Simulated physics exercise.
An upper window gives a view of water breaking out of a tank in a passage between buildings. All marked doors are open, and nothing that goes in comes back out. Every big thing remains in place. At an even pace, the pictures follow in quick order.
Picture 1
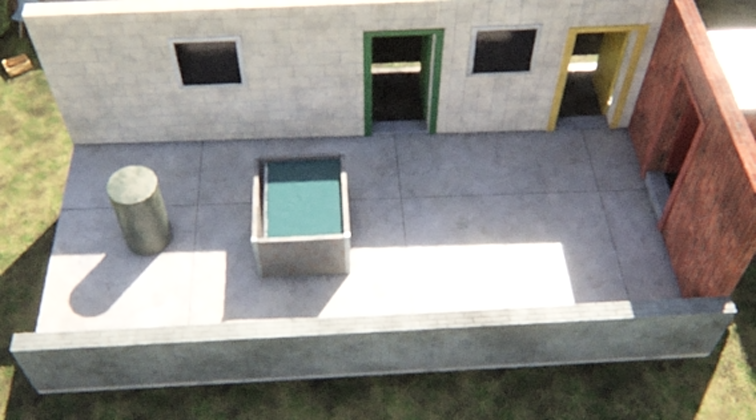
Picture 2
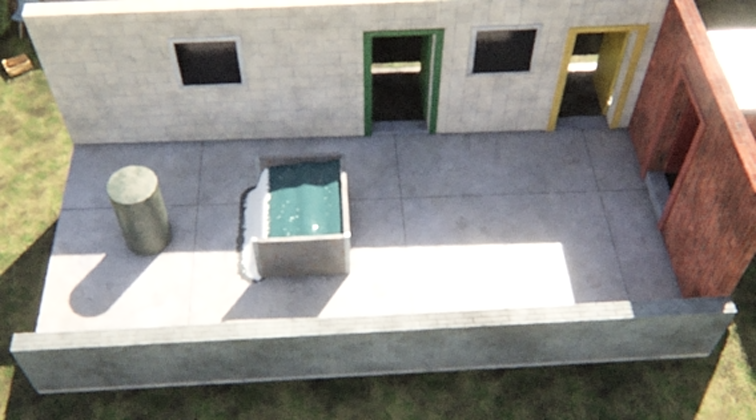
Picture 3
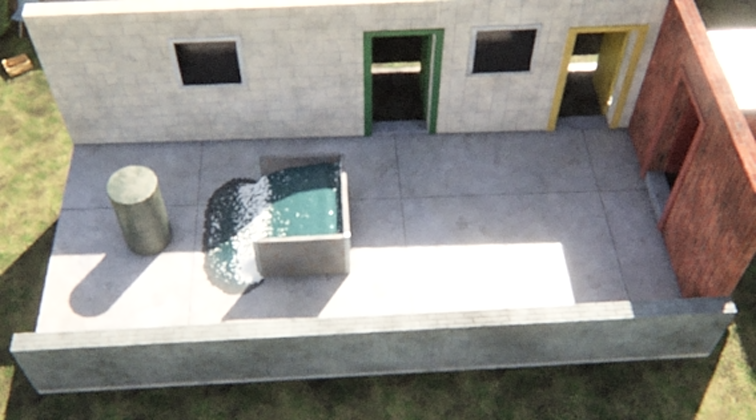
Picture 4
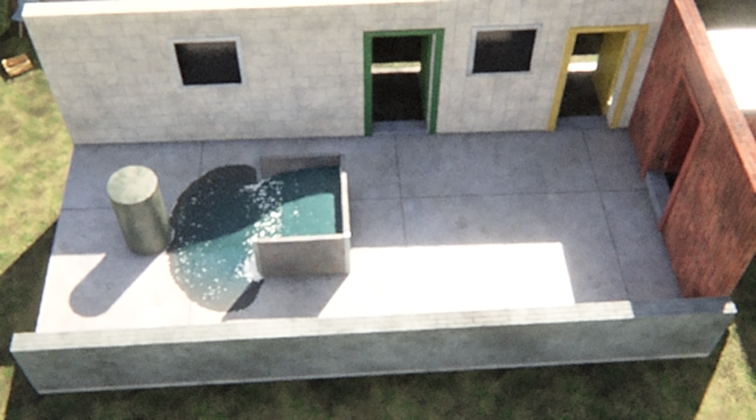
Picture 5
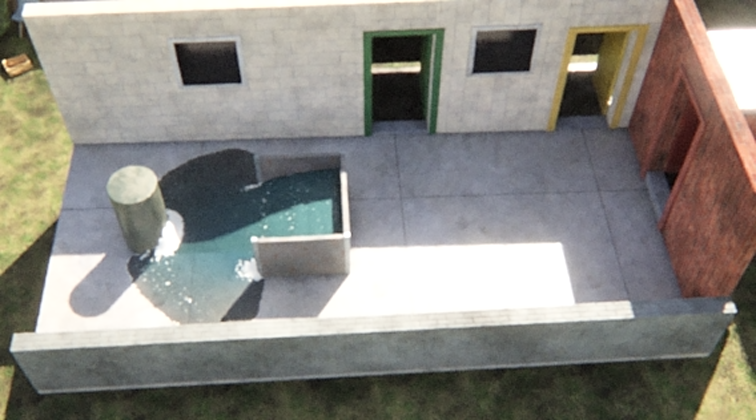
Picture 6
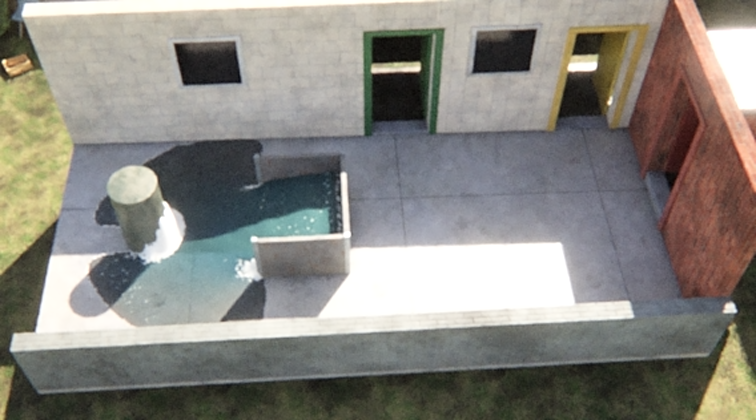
To begin with, a square tank of blue-green water stands still in a walled concrete yard, with a grey cylinder to its left. Water then breaks out of the tank's left side in a foamy rush. It spreads leftward across the floor, reaching the cylinder and splashing white around its base.
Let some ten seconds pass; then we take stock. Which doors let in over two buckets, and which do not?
At the end, the green door will receive two buckets or fewer; the red door will receive two buckets or fewer; the yellow door will receive two buckets or fewer.
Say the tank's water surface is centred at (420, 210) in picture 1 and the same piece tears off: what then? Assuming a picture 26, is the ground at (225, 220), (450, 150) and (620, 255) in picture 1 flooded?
My reading is hit by the flood first, missed by the flood next and missed by the flood last.
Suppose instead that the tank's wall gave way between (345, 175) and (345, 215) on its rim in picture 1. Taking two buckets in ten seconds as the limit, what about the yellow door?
The yellow one goes past it.
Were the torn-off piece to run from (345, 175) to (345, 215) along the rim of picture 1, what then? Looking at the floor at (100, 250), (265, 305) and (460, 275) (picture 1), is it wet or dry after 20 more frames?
Bone-dry, bone-dry, submerged.
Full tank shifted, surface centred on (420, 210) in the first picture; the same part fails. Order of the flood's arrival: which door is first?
Answer: The green door.
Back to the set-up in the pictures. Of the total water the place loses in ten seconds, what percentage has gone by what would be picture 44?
About 95 %.
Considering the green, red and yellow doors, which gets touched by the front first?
It would be the green-painted one.
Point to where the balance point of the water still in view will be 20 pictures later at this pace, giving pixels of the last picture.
Somewhere near (204, 241).
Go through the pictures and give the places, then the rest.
In the first picture, the water tank at (301, 199) is whole and still.
In the second picture, the front is at a hidden place, out from the gap at (262, 223).
In the third picture, water pours out at (262, 225) and has run to (228, 187).
In the fourth picture, water pours out at (262, 226) and has run to (187, 195).
In the fifth picture, the front is at a hidden place, out from the gap at (262, 226).
In the sixth picture, water pours out at (262, 227) and has run to (103, 207).
A moment on, water covers 30 % of the floor; the green door not reached, the red door not reached, the yellow door not reached.
Next, water covers 30 % of the floor; the green door not reached, the red door not reached, the yellow door not reached.
Then, water covers 35 % of the floor; the green door not reached, the red door not reached, the yellow door not reached.
Later, water covers 50 % of the floor; the green door wet at the sill, nothing in, the red door not reached, the yellow door not reached.
In the end, water covers 40 % of the floor; the green door wet at the sill, nothing in, the red door not reached, the yellow door wet at the sill, nothing in.
